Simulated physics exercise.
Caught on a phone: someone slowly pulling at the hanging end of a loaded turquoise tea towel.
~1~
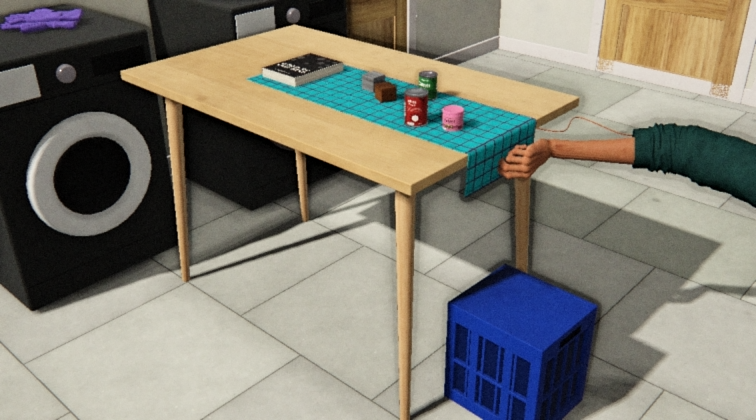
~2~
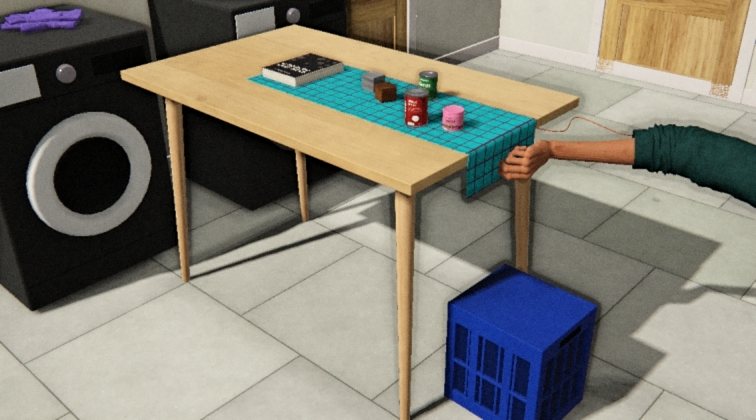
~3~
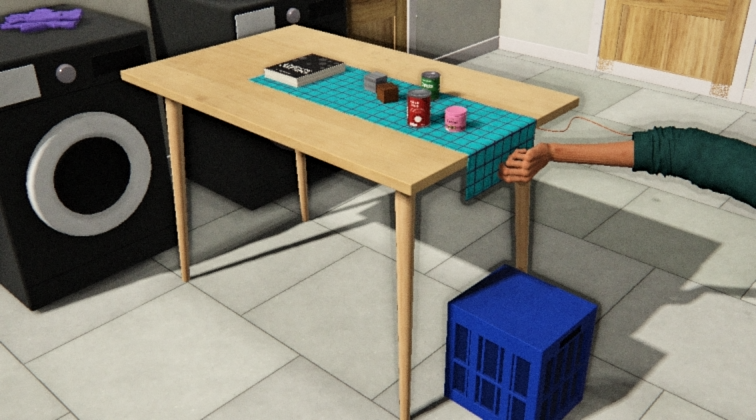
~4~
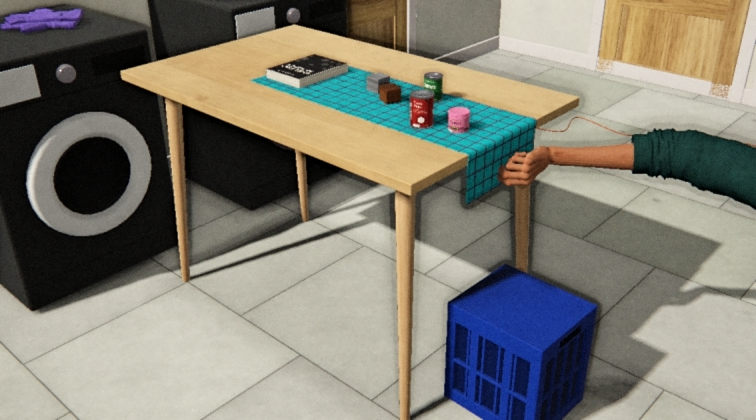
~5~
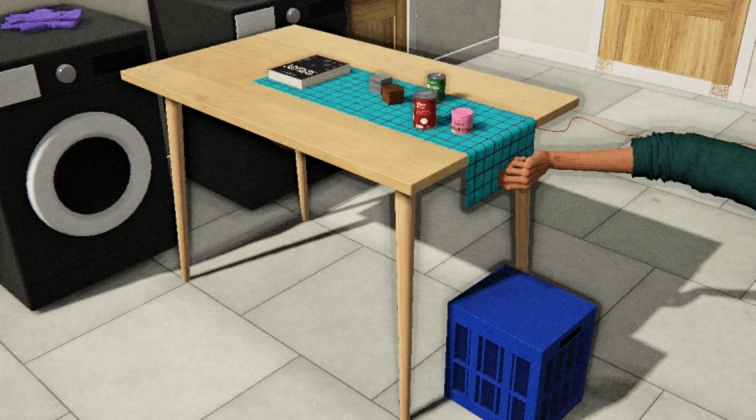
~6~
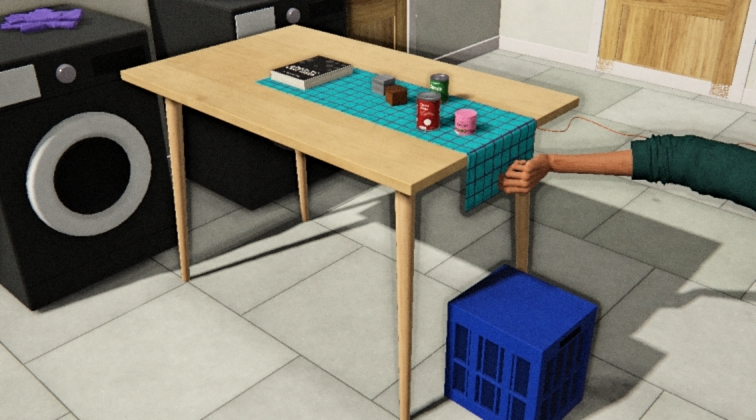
In this clip, a hand at the right slowly pulls the hanging end of a turquoise checked cloth downward, and the book, cubes, cans and pink pot on it shift slightly rightward across the wooden table above a blue crate.
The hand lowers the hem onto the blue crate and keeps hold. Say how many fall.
The answer is three.
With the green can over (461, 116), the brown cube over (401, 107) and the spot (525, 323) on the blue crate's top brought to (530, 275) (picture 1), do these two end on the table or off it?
The green can is carried off, the brown cube stays on.
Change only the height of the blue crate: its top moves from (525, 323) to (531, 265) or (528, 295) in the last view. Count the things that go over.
The count: 1 and 2.
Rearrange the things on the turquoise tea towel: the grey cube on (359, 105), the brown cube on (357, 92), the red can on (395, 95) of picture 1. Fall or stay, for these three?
The grey cube remains up; the brown cube keeps its place on top; the red can stays on.
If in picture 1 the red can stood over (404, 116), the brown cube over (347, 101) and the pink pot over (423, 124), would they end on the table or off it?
The red can goes over; the brown cube holds on; the pink pot comes down.
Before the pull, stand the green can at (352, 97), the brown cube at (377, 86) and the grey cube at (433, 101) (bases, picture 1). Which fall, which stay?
The green can stays on, the brown cube holds on, the grey cube falls.
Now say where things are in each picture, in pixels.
In the first picture, hem (465, 198); pink pot (453, 109); red can (416, 92); green can (428, 74); brown cube (385, 85); grey cube (374, 74); top of the crate (525, 323).
In the second picture, hem (466, 199); pink pot (454, 109).
In the third picture, hem (465, 202); red can (419, 92).
In the fourth picture, hem (466, 205); green can (434, 75); top of the crate (525, 323).
In the fifth picture, hem (466, 209); brown cube (393, 87).
In the sixth picture, hem (465, 213); pink pot (466, 113); red can (429, 95); green can (440, 77); brown cube (396, 88); grey cube (384, 77).
Soon after, hem near (498, 248); pink pot gone.
Then, hem near (497, 277); pink pot and red can gone.
At rest, hem on the crate; pink pot, red can and green can gone. Over the edge go three.
